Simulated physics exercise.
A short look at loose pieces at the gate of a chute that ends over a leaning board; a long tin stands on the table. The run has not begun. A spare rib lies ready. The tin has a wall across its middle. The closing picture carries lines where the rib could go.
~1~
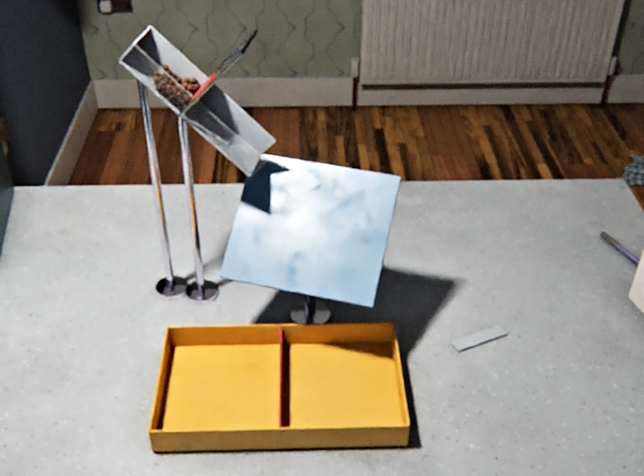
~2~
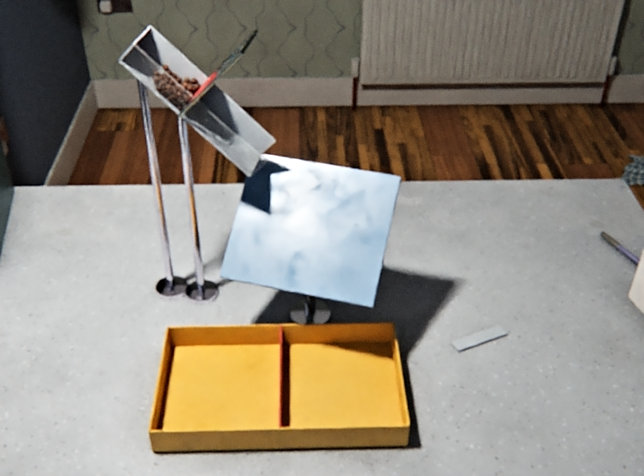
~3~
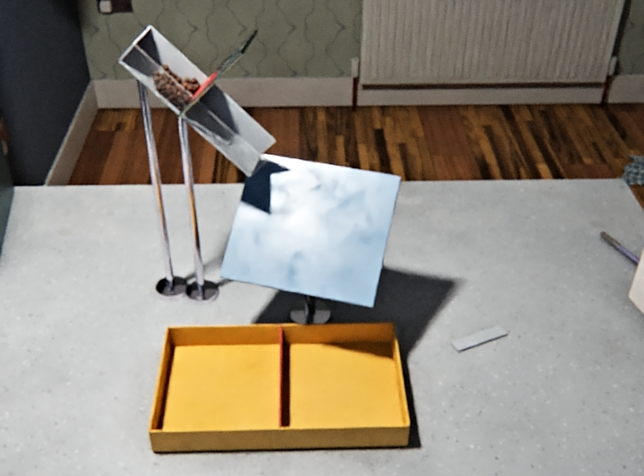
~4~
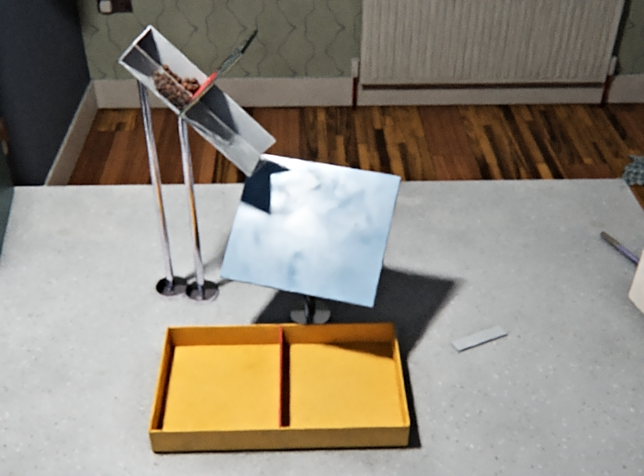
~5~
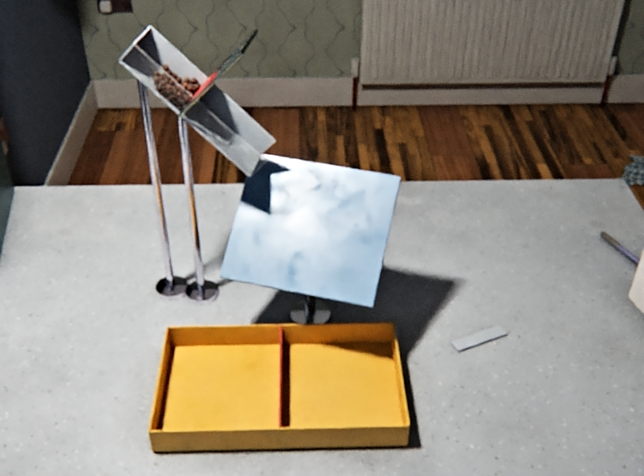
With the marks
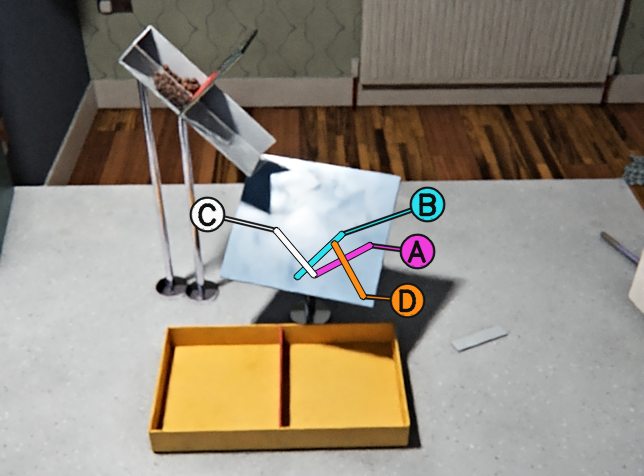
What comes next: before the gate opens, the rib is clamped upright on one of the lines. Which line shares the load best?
It is A.
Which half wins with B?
Left.
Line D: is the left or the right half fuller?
More lands on the right.
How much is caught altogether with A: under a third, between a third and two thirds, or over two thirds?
It is over two thirds.
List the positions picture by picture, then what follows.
The first picture shows load behind the gate (178, 92), allspice berries; lip of the chute (255, 165), sloping fairly steeply.
The second picture shows middle of the board (310, 227), tilted fairly steeply; middle of its low edge (294, 292); of its high edge (325, 164).
The third picture shows front corners of the tin (149, 431) and (409, 425); front end of its middle wall (280, 428); gate still shut (207, 85).
The fourth picture shows middle of the load (178, 92); lip (255, 165).
The fifth picture shows middle of the load (178, 92); lip (255, 165).
On the marked copy, line A from (370, 245) to (315, 274); line B from (342, 234) to (297, 276); line C from (276, 230) to (313, 274); line D from (334, 243) to (363, 296).
Choosing A, of what is caught, roughly two thirds in the left half, roughly a third in the right.
Choosing B, of what is caught, almost all in the left half, about a tenth in the right.
Choosing C, of what is caught, just a few in the left half, almost all in the right.
Choosing D, of what is caught, about a tenth in the left half, the larger part in the right.
